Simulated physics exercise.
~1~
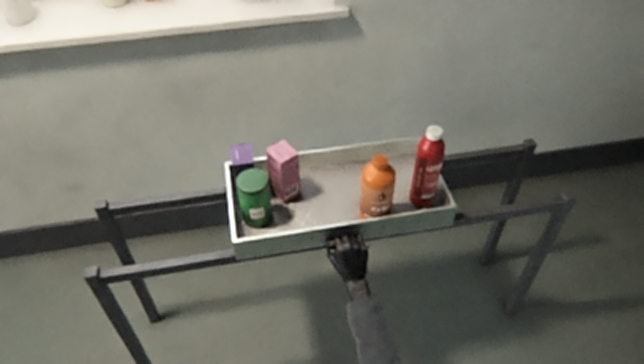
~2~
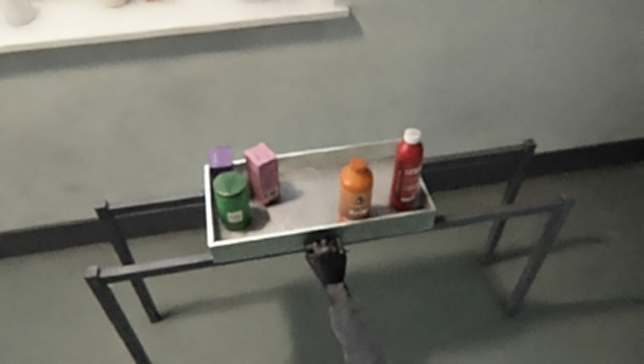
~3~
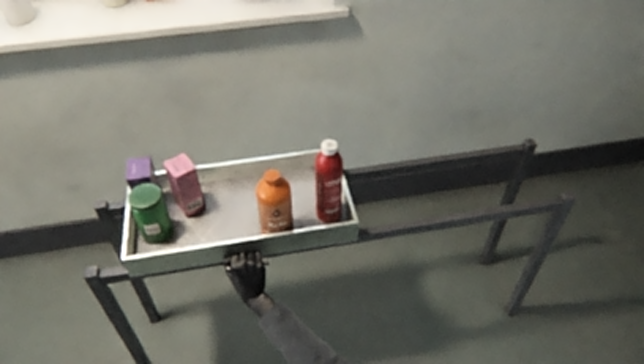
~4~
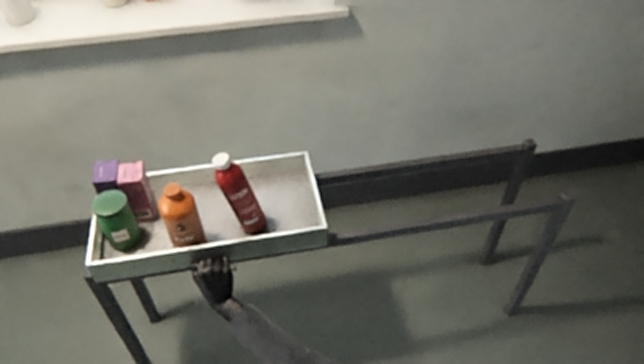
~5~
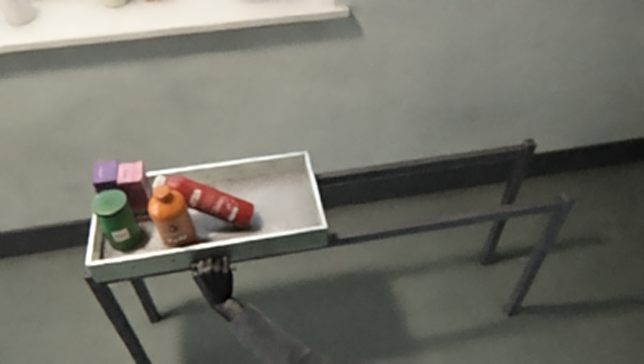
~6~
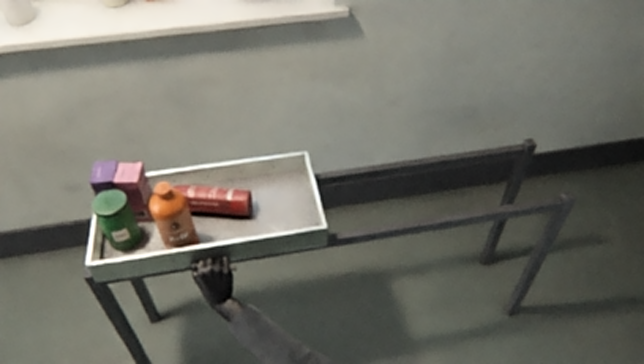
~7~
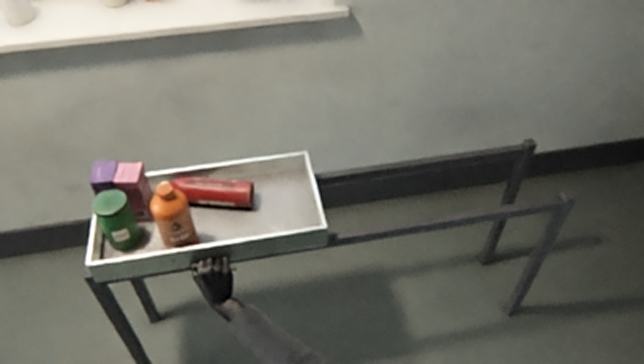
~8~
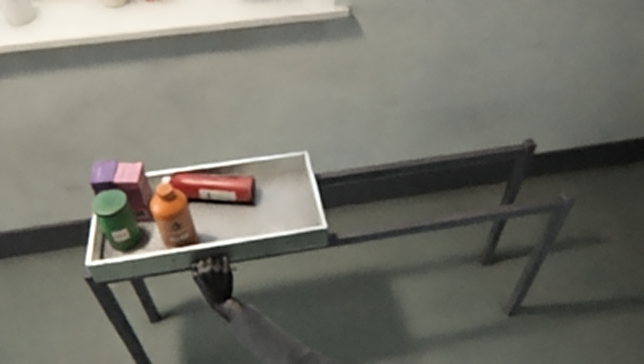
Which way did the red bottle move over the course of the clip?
The red bottle moved to the left, riding along with the tray and then toppling over in that direction.
